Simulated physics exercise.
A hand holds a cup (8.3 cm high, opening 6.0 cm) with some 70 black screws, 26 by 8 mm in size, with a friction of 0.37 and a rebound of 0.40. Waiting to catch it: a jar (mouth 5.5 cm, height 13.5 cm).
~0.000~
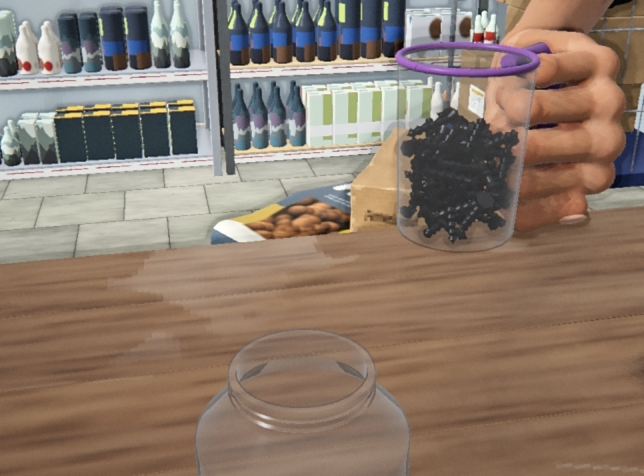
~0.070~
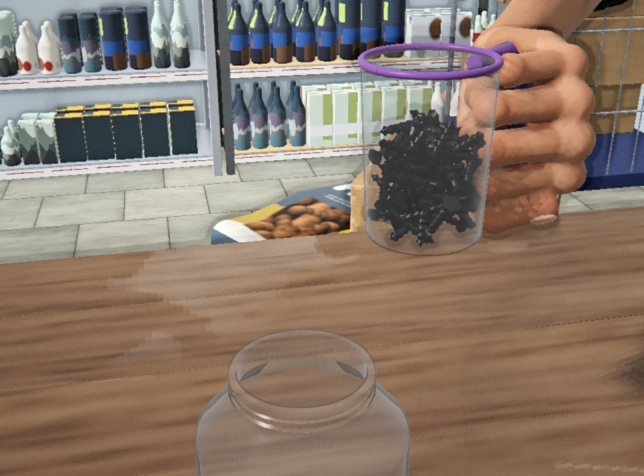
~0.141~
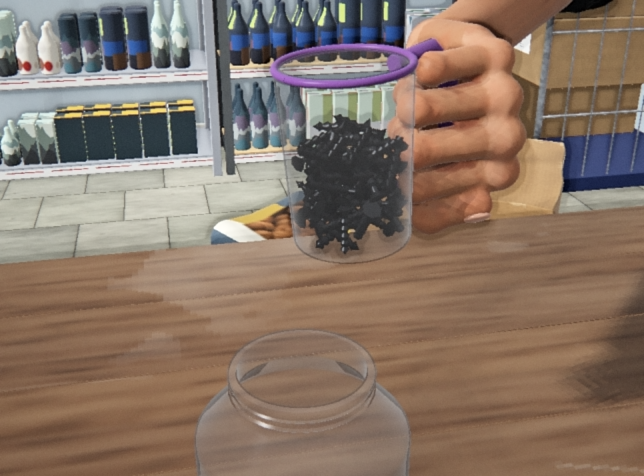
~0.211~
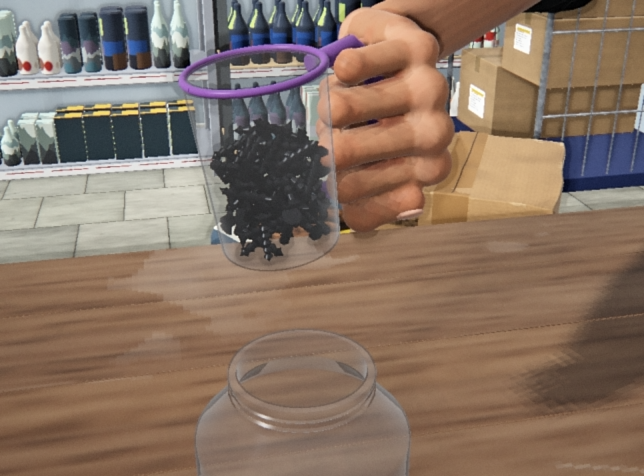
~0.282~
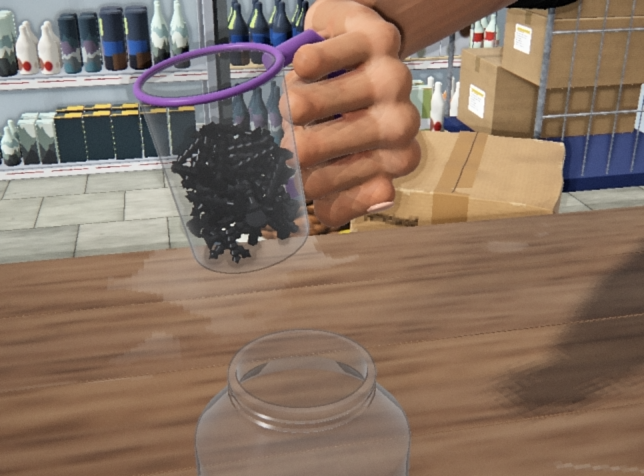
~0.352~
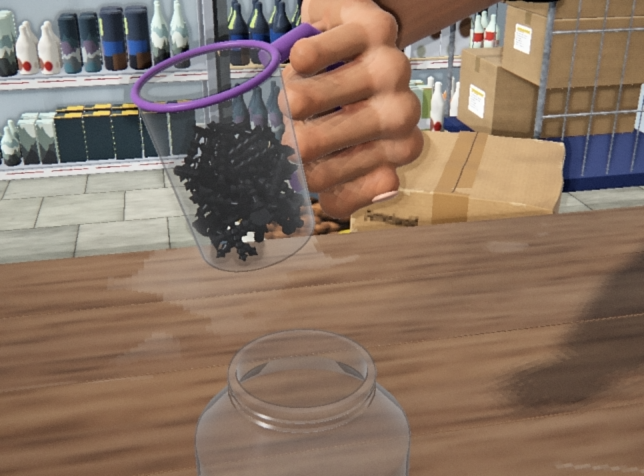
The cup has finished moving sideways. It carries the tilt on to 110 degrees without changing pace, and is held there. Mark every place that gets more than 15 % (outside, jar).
Outside everything: Yes; in the jar: No.
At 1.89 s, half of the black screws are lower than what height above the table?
Some 22 cm.
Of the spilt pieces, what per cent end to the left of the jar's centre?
Some 100 per cent.
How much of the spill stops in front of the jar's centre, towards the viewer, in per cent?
Some 20 per cent.
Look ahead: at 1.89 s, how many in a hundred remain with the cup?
Some 100 per cent of the load.
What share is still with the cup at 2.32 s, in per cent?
Roughly 50 per cent.
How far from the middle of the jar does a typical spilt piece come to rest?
Some 10 cm.
After 0.94 s, tilt 47 degrees; cup 100 %; middle of all pieces near (263, 163).
After 1.43 s, tilt 74 degrees; cup 100 %; middle of all pieces near (274, 138).
After 1.89 s, tilt 98 degrees; cup 100 %; middle of all pieces near (267, 127).
After 2.32 s, tilt 110 degrees; outside 30 %, cup 50 %, in the air 20 %; middle of all pieces near (201, 300).
At rest (3.9 s), jar 0 %, outside 100 %, cup 0 %.
